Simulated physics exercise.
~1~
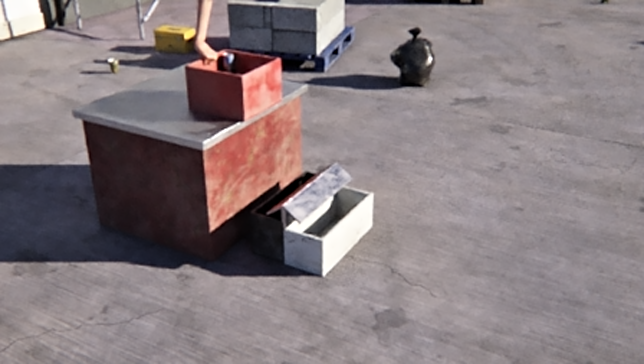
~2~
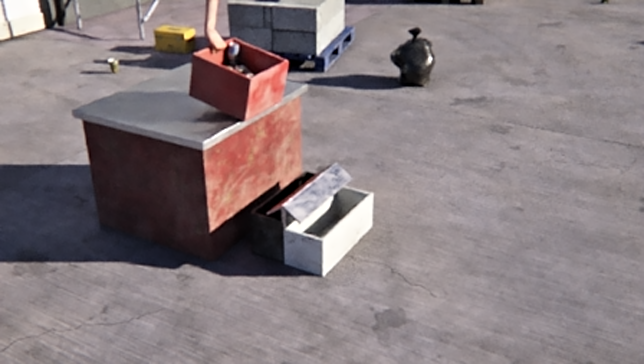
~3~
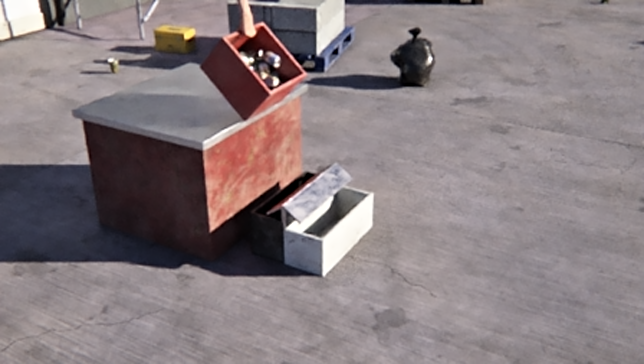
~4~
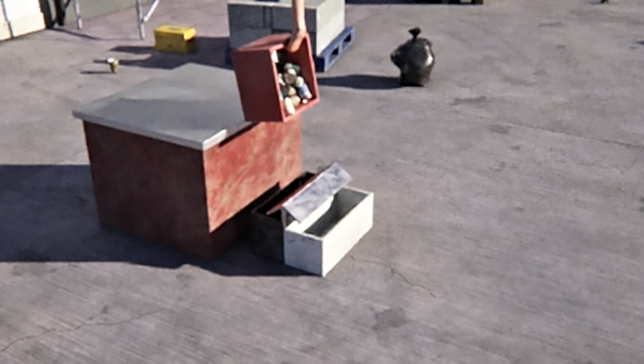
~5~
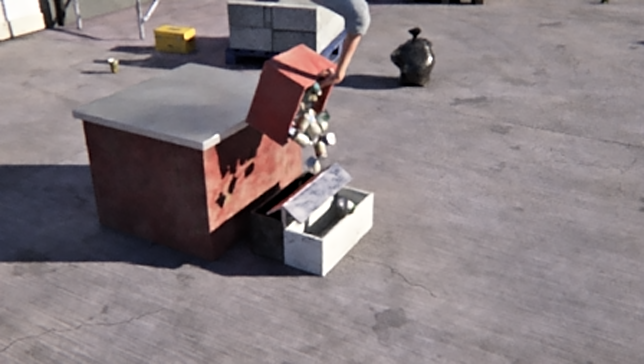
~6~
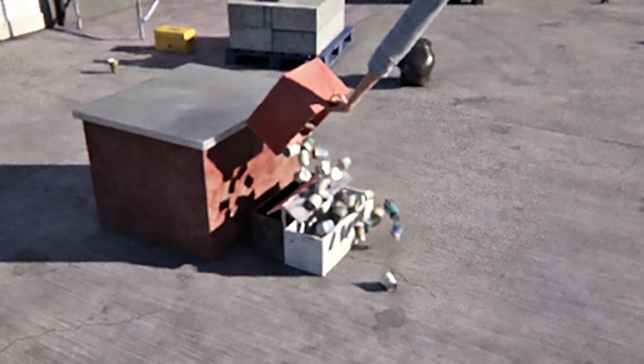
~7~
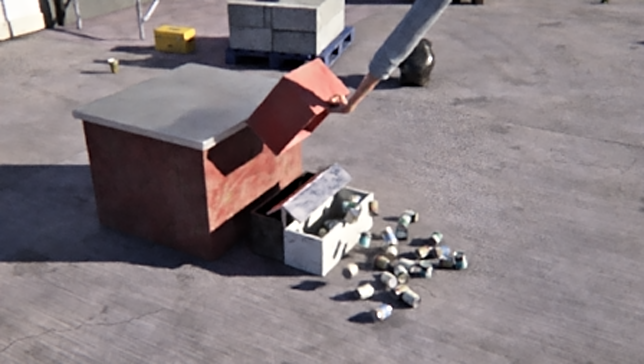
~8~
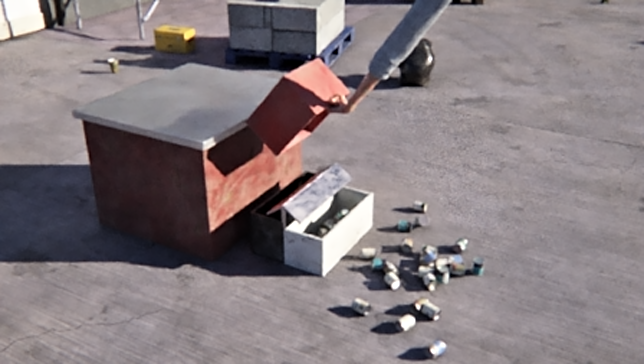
To begin with, a hand holds a red box of small tins on top of a grey-topped bench, with a black box and a white tub standing on the ground below its right end. The hand lifts and tilts the box, moving it right until the tins show inside. As it tips past upright, tins start to spill over the edge. They pour onto the sloped splitter and the white tub, some tumbling beyond it. The emptied box stays tilted in the hand while the strays roll right and spread across the ground, leaving the rest in the white tub.
